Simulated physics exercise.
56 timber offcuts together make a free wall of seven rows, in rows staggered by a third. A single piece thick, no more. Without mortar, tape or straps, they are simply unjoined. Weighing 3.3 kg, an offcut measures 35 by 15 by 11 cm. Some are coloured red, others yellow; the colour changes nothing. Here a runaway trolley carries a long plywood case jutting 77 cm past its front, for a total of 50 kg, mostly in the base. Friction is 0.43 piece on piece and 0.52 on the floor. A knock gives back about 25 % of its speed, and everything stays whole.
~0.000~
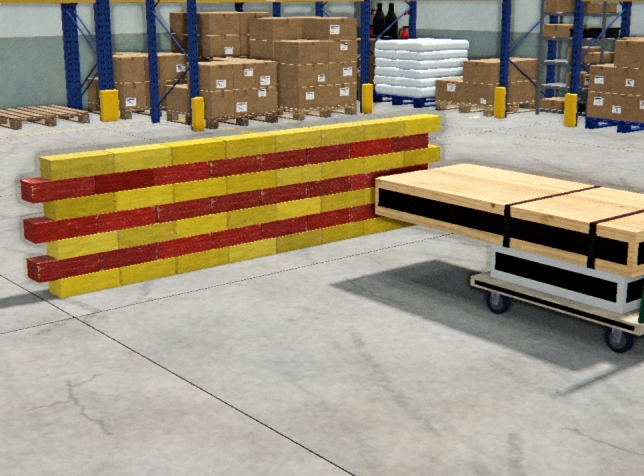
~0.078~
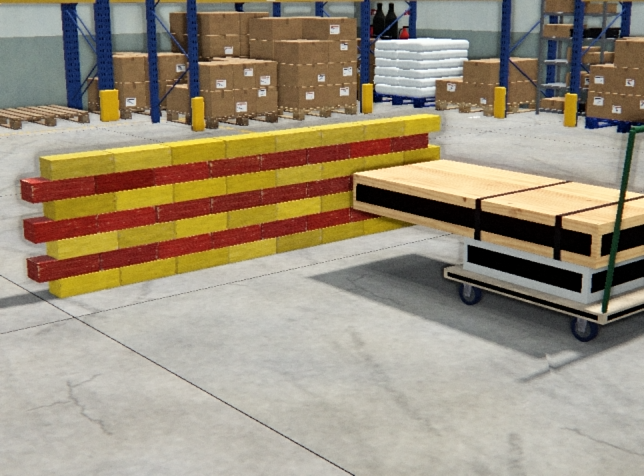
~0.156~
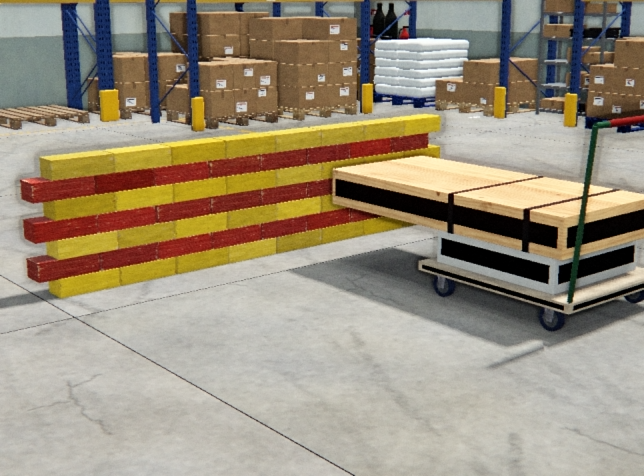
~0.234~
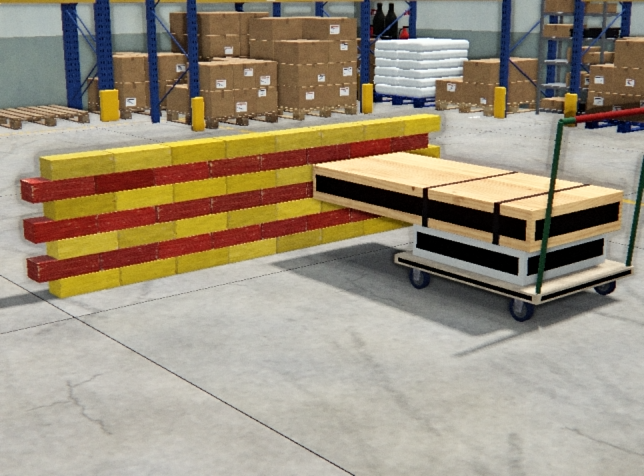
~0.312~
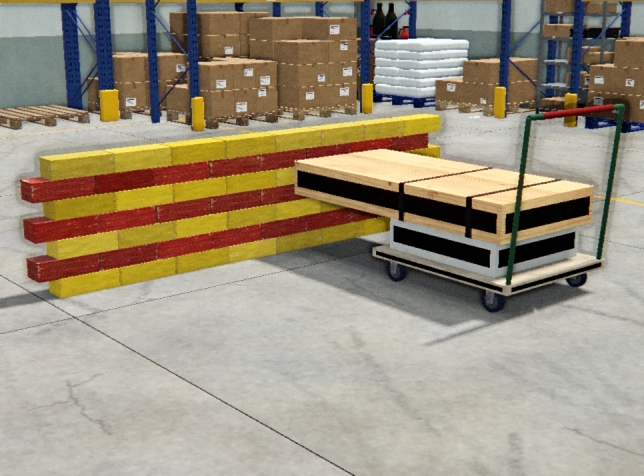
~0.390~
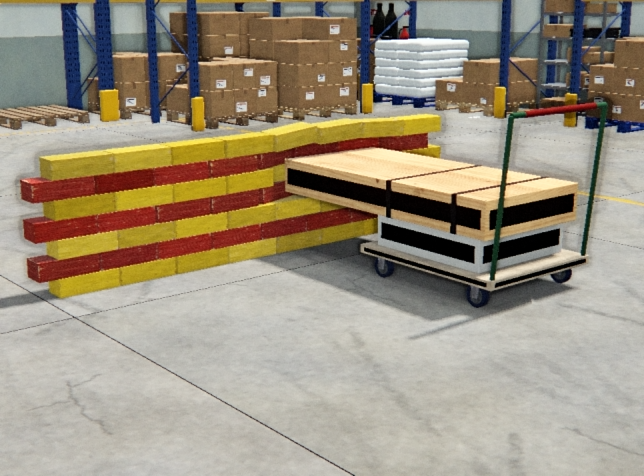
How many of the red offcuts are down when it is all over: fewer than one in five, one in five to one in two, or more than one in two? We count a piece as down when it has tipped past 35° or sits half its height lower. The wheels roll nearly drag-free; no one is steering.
One in five to one in two.
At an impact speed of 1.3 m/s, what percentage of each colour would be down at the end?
Share down, in per cent: Yellow 50, red 50.
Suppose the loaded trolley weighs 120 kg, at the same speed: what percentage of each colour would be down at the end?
For yellow it's 30, for red it's 30 in a hundred.
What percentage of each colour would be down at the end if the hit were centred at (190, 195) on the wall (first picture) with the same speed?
Yellow 30 %, red 30 %.
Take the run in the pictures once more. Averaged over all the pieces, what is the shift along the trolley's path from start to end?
Mean shift: Around 20 cm.
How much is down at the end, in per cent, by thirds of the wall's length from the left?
Per cent - left 0, middle 60, right 40.
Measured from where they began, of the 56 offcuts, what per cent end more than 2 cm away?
Shifted fraction is 45 per cent.
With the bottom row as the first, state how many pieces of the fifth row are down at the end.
4 of them.
Around 0.62 s, load 34 cm past the wall's line, still rolling; 4 of the 24 red offcuts down (8 of 56 in all colours); top red offcut tipped 15°, 40 mm lower; top yellow offcut displaced 27 mm.
Around 1.02 s, load 71 cm past the wall's line, still rolling; 7 of the 24 red offcuts down (16 of 56 in all colours); top red offcut tipped 41°, 43 cm lower; top yellow offcut displaced 25 mm.
Finally (2.3 s), load 88 cm past the wall's line, stopped; 7 of the 24 red offcuts down (17 of 56 in all colours); top red offcut upside down; top yellow offcut displaced 33 mm. That is 29 per cent. Seen by the last camera, middles, top red offcut near (137, 234), top yellow offcut near (413, 124).
